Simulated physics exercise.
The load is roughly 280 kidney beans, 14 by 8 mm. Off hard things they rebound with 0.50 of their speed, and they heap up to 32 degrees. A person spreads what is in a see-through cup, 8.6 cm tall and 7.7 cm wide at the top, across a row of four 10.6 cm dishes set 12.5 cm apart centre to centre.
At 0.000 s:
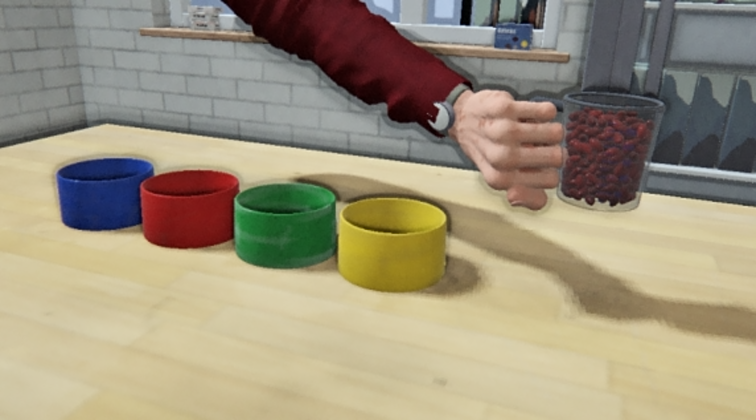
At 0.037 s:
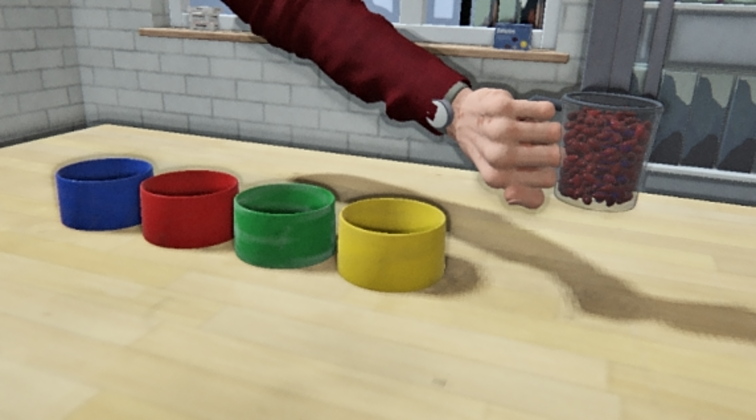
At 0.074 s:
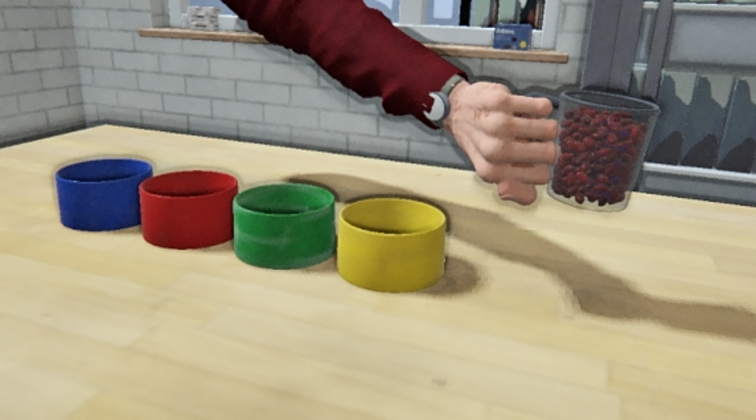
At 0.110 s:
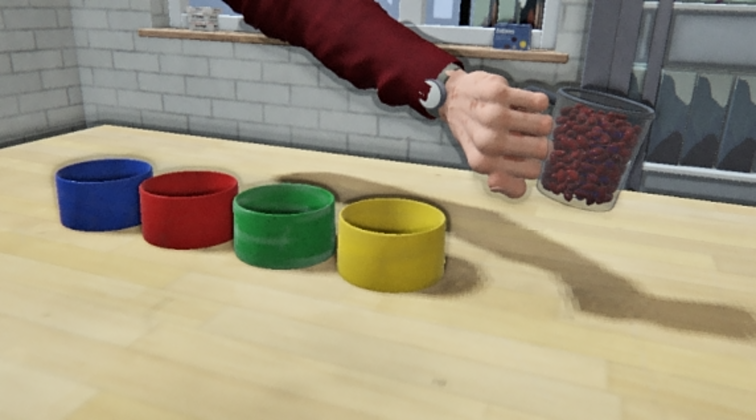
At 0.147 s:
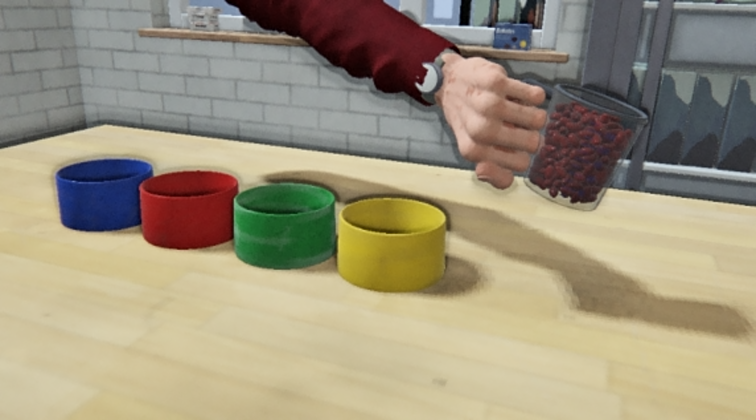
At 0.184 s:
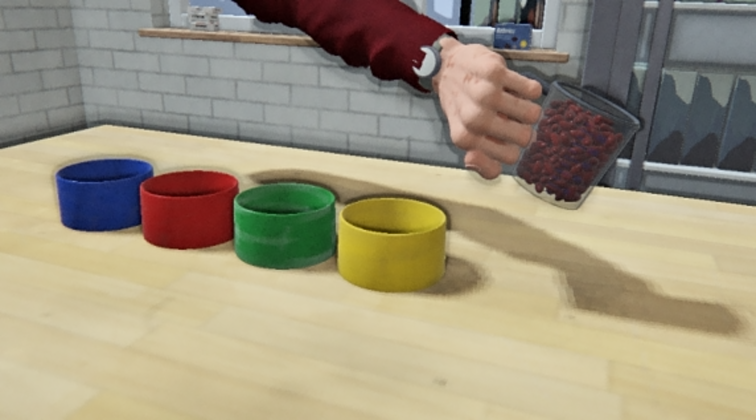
We see a hand beside a see-through cup of dark red beans, right of a row of blue, red, green and yellow dishes; the arm and cup shift slightly left as the cup gradually tilts, its base swinging toward the left.
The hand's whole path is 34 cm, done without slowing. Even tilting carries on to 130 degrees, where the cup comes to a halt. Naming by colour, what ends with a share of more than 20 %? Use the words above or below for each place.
Red: Below; blue: Below; green: Below; yellow: Above; counter: Above.
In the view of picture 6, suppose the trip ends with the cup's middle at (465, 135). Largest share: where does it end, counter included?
Result: Largest portion at counter.
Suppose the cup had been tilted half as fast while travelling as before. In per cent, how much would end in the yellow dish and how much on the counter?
Then yellow would get 20 and the counter 20.
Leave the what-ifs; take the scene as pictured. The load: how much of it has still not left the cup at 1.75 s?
It should be near 0 per cent.
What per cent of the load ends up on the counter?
The answer is roughly 50 per cent.
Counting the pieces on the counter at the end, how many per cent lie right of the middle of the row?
Near 100 percent ends up there.
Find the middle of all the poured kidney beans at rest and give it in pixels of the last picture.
After settling, the middle sits near (425, 267).
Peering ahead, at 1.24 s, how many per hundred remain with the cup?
Roughly 0 in a hundred.
After 0.82 s, tilt 129 degrees; cup holds 50 %, yellow 10 %.
Then, at 1.24 s, tilt 130 degrees; cup holds 0 %, yellow 50 %.
Then, at 1.75 s, tilt 130 degrees; cup holds 0 %, yellow 50 %.
At rest (2.2 s), red 0 %, blue 0 %, green 0 %, yellow 50 %, counter 50 %.
